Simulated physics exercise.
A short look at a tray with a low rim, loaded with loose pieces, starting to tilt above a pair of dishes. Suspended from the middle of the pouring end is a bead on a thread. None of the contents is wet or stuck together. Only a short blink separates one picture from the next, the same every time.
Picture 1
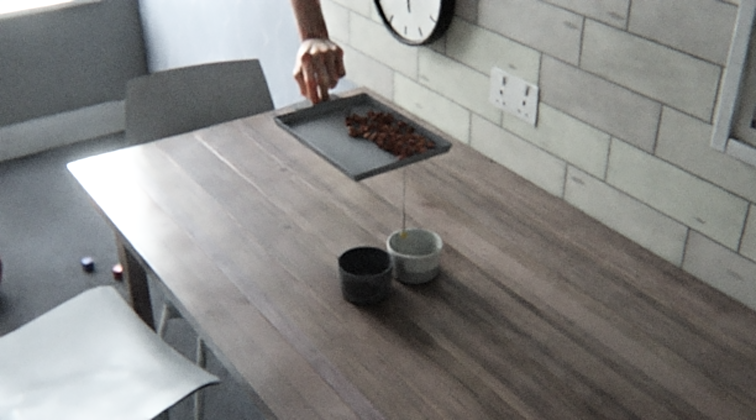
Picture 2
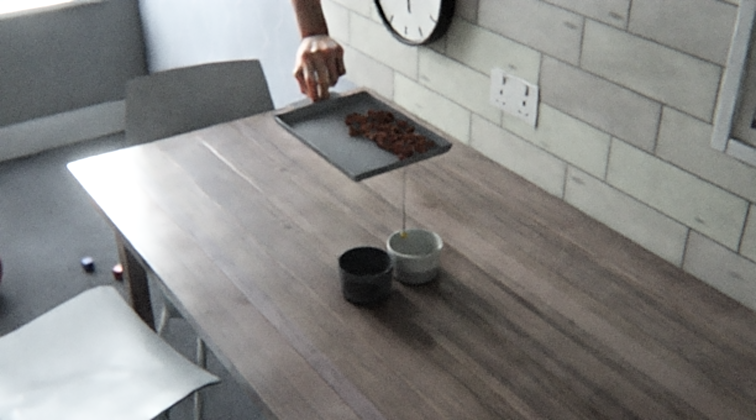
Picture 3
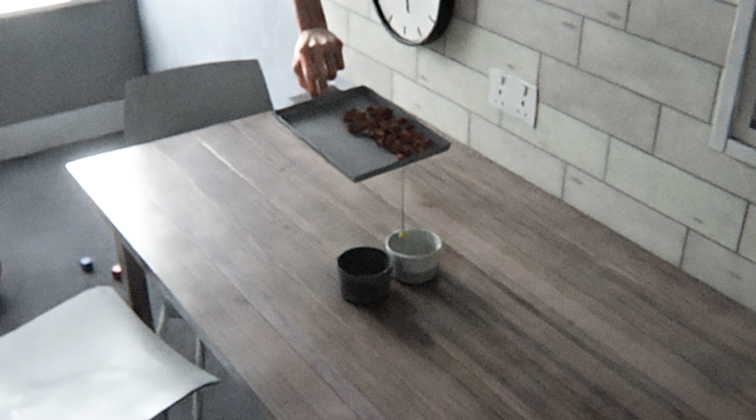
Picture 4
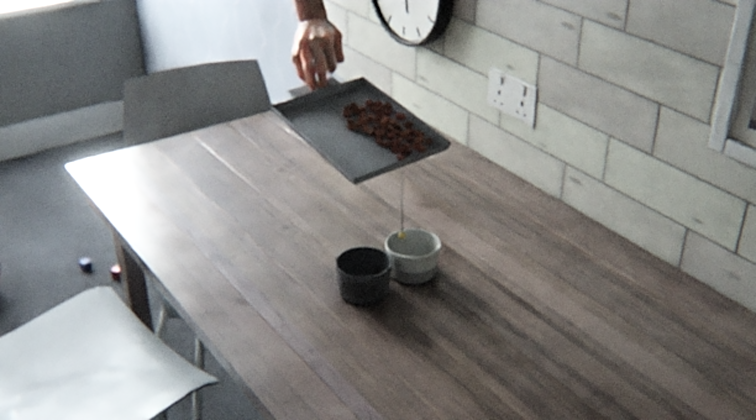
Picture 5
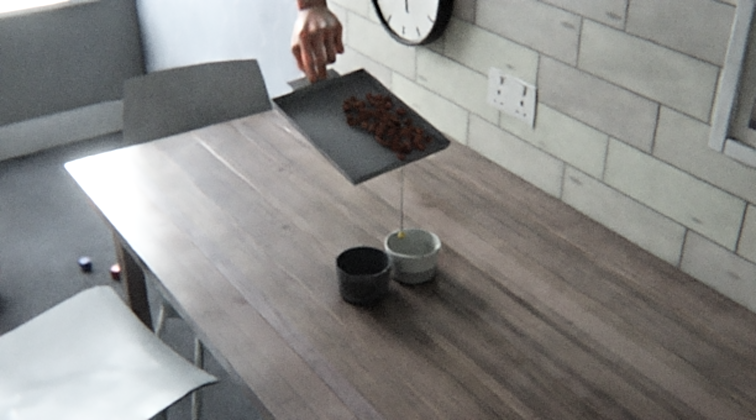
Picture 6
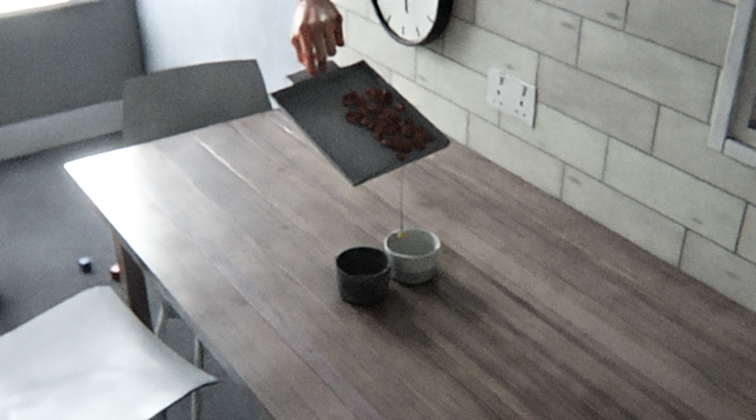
At a wooden table by a tiled wall, a hand gradually tilting a dark tray of reddish-brown pieces above two small dishes.
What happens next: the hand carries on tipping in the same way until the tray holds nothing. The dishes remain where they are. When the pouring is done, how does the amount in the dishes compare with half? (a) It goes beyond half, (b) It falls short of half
(a) It goes beyond half.
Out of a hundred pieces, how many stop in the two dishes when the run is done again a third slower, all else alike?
Some 70 per cent.
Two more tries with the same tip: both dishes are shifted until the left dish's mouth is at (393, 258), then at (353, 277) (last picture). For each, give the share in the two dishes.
First try: Roughly 50 per cent; second try: Roughly 80 per cent.
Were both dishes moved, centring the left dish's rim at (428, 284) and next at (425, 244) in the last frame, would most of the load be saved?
For the two places in order: A minority share, a minority share.
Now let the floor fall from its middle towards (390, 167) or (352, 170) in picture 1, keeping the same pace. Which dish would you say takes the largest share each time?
The left-side dish, then the left-side dish.
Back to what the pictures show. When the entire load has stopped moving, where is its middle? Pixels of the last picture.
Close to (370, 288) in the last view.
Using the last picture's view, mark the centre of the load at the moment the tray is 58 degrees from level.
(380, 161).
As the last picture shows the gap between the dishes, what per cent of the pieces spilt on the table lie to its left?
20 %, roughly.
Soon, tray tipped steeply; nearly all on the tray; a small part in the air.
A while on, tray tipped right over; a small part on the tray; about half in the left dish; a stray few in the right dish; about a quarter outside both; about a quarter in the air.
Towards the end, tray tipped past a quarter turn; about two thirds in the left dish; a stray few in the right dish; about a quarter outside both.
Finally, tray tipped past a quarter turn; about two thirds in the left dish; a stray few in the right dish; about a quarter outside both.
